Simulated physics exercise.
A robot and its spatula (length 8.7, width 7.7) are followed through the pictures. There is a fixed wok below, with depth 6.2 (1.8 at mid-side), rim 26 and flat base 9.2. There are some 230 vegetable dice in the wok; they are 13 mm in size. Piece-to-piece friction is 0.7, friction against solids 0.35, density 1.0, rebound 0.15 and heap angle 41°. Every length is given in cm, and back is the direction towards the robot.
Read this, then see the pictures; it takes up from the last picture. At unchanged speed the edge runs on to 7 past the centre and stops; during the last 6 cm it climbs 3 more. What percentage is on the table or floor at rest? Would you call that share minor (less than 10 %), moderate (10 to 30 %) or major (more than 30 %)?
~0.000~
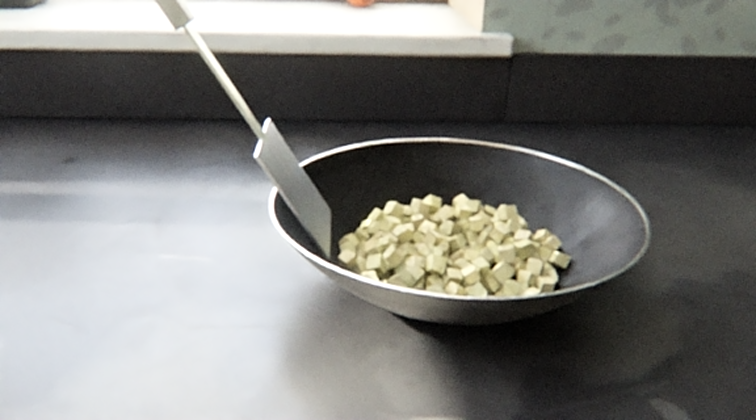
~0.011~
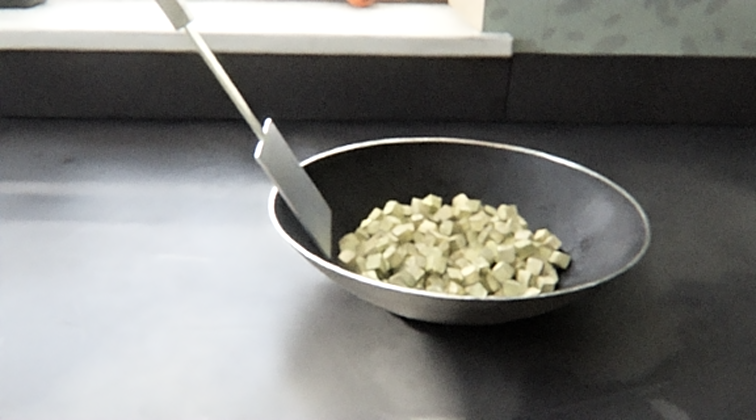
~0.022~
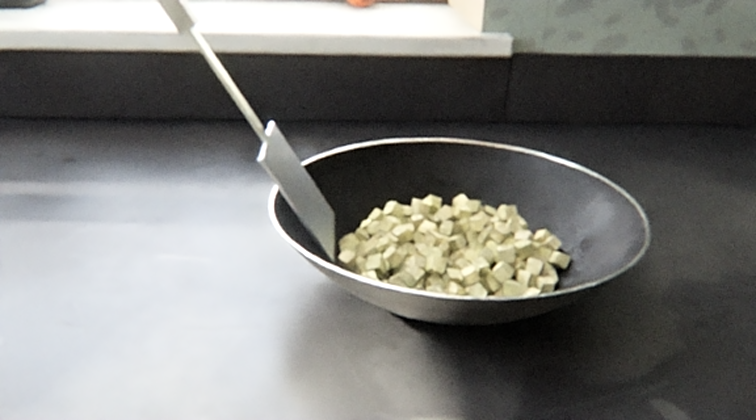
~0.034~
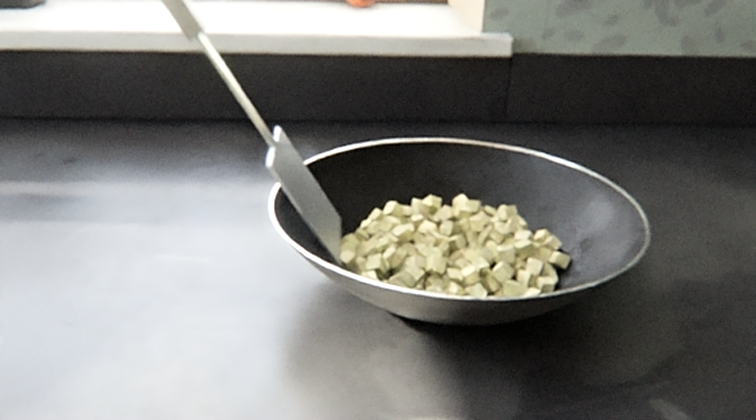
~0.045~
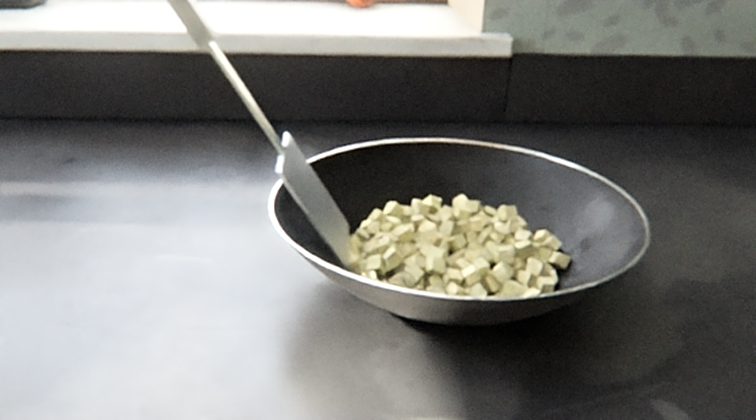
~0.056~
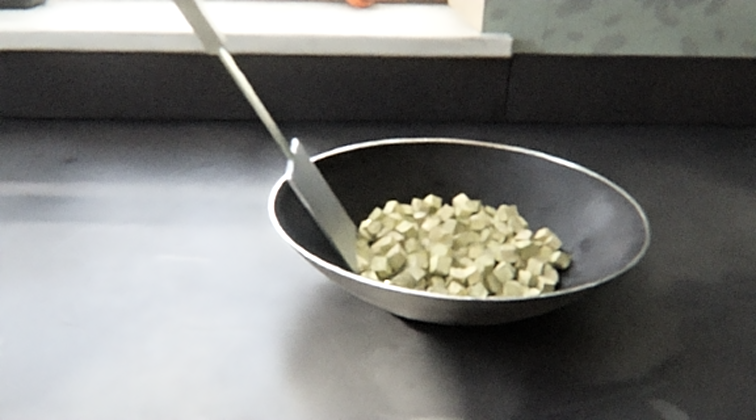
I would call it moderate.
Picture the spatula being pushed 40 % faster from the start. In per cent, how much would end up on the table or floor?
35 %.
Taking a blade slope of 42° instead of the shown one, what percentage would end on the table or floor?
Estimate: Approx. 25 %.
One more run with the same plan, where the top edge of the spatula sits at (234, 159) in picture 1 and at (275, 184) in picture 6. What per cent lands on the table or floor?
30 per cent.
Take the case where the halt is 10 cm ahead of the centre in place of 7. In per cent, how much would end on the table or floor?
My guess would be around 50 per cent.
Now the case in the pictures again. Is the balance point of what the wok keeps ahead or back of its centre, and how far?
Roughly 4.0 centimetres ahead.
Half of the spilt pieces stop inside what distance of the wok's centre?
About 20 cm out from the centre.
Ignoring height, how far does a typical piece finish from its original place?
It comes out at about 7 cm.
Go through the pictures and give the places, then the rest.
Spatula top edge at (262, 136), sloping 59°; upper third of the load around (461, 240), from x 350 to 560, top at y 205; 234 in the wok, in the first picture.
Spatula top edge at (263, 137), sloping 59°; upper third of the load around (461, 240), from x 350 to 560, top at y 205, in the second picture.
Spatula top edge at (266, 139), sloping 59°; upper third of the load around (461, 240), from x 350 to 560, top at y 205, in the third picture.
Spatula top edge at (274, 145), sloping 59°; upper third of the load around (461, 240), from x 350 to 560, top at y 205, in the fourth picture.
Spatula top edge at (283, 151), sloping 59°; upper third of the load around (461, 240), from x 350 to 560, top at y 205, in the fifth picture.
Spatula top edge at (292, 157), sloping 59°; upper third of the load around (462, 240), from x 360 to 560, top at y 205; 234 in the wok, in the sixth picture.
By 0.15 s, sloping 59°, highest piece 7 above the table; 234 in the wok.
By 0.25 s, sloping 59°, highest piece 8 above the table; 228 in the wok, 6 on the blade or in flight.
By 0.49 s, sloping 59°, highest piece 7 above the table; 186 in the wok, 47 on the table or floor, 1 on the blade or in flight.
By 1.54 s, sloping 59°, highest piece 7 above the table; 186 in the wok, 48 on the table or floor.
Final count, 186 in the wok, 48 on the table or floor. That is 21 % on the table or floor.
